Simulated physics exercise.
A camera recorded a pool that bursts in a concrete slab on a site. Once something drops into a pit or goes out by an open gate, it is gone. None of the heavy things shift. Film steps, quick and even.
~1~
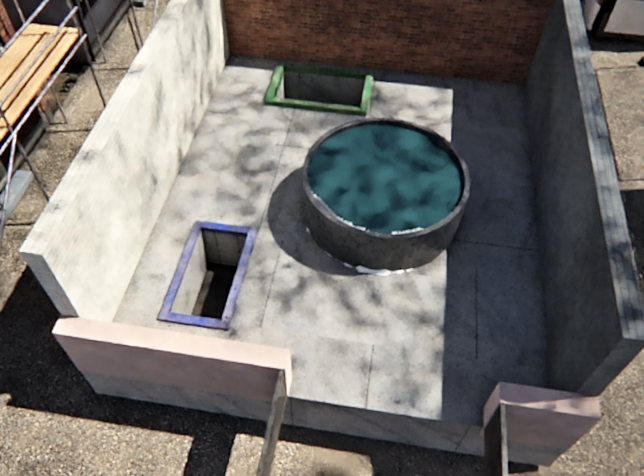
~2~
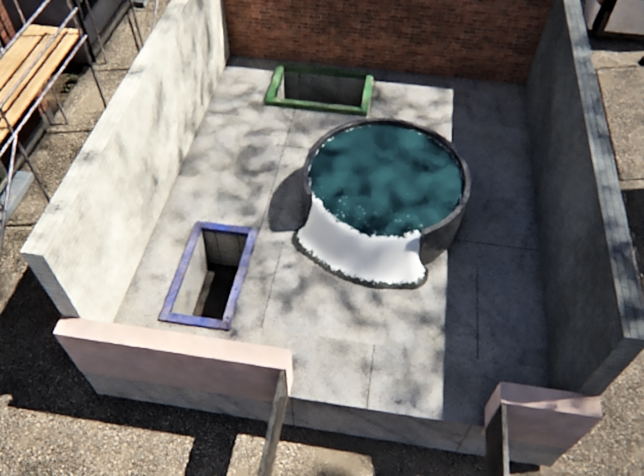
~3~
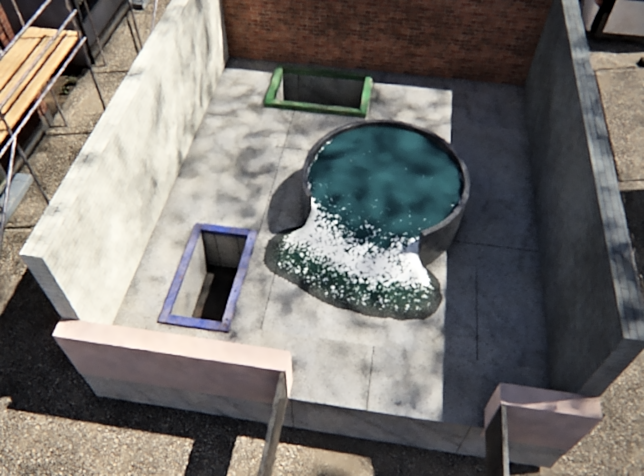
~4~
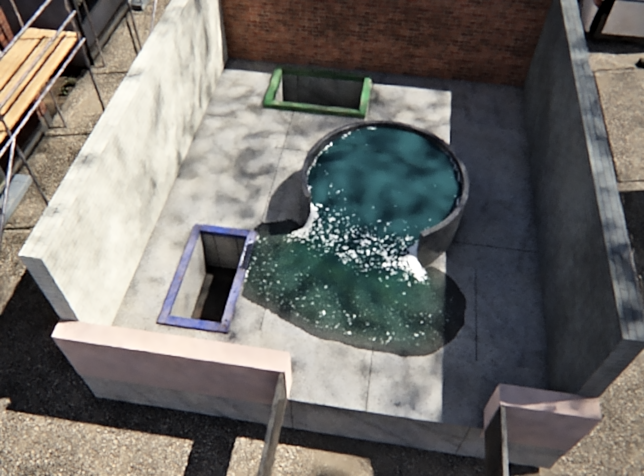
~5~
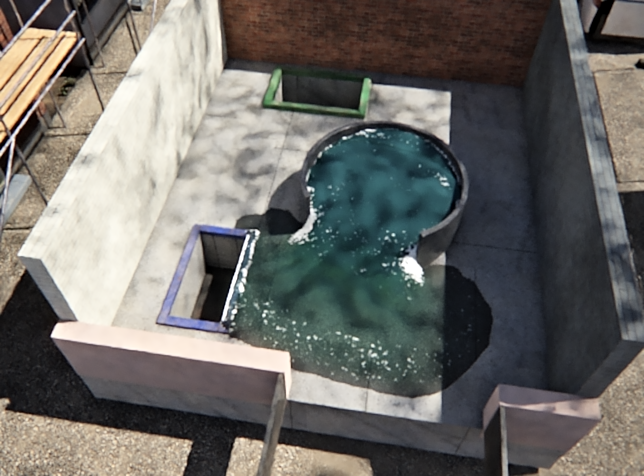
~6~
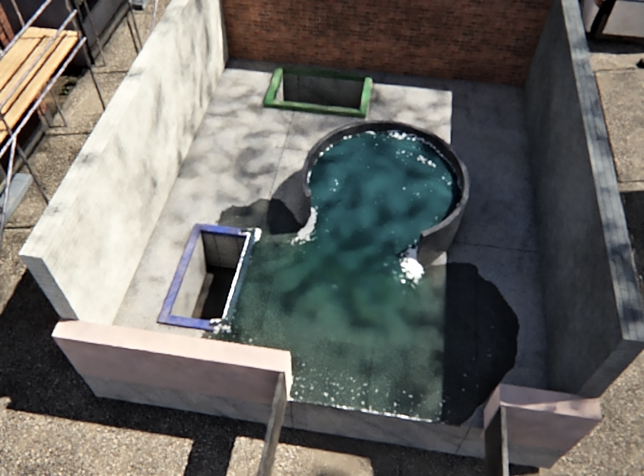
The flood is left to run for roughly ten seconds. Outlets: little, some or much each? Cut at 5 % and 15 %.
The gate: Much. The blue pit: Much. The green pit: Little.
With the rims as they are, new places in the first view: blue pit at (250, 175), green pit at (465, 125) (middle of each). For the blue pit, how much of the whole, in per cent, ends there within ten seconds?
Blue: 6 %.
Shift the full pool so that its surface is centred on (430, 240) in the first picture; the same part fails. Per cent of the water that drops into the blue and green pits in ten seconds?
Approximate tally in per cent: Blue pit 2, green pit 0.
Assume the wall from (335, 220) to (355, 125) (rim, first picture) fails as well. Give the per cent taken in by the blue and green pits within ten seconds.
Lab note - share by pit: Blue 25 %, green 10 %.
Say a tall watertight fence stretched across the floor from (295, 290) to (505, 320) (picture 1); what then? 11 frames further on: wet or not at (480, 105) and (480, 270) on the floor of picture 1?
In the listed order, the first spot is spared and the second is swamped.
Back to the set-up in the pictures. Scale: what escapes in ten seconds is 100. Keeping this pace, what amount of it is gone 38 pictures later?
My reading is near 90 per cent.
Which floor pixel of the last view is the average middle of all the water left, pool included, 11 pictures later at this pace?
Around pixel (331, 264).
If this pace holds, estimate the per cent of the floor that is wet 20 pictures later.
Some 50 per cent.
A moment on, water covers 30 % of the floor; the gate 8 %, the blue pit 4 %, the green pit 0 %.
Next, water covers 30 % of the floor; the gate 20 %, the blue pit 8 %, the green pit 0 %.
Then, water covers 50 % of the floor; the gate 33 %, the blue pit 13 %, the green pit 0 %.
Later, water covers 60 % of the floor; the gate 43 %, the blue pit 16 %, the green pit 0 %.
In the end, water covers 75 % of the floor; the gate 49 %, the blue pit 17 %, the green pit 0 %.
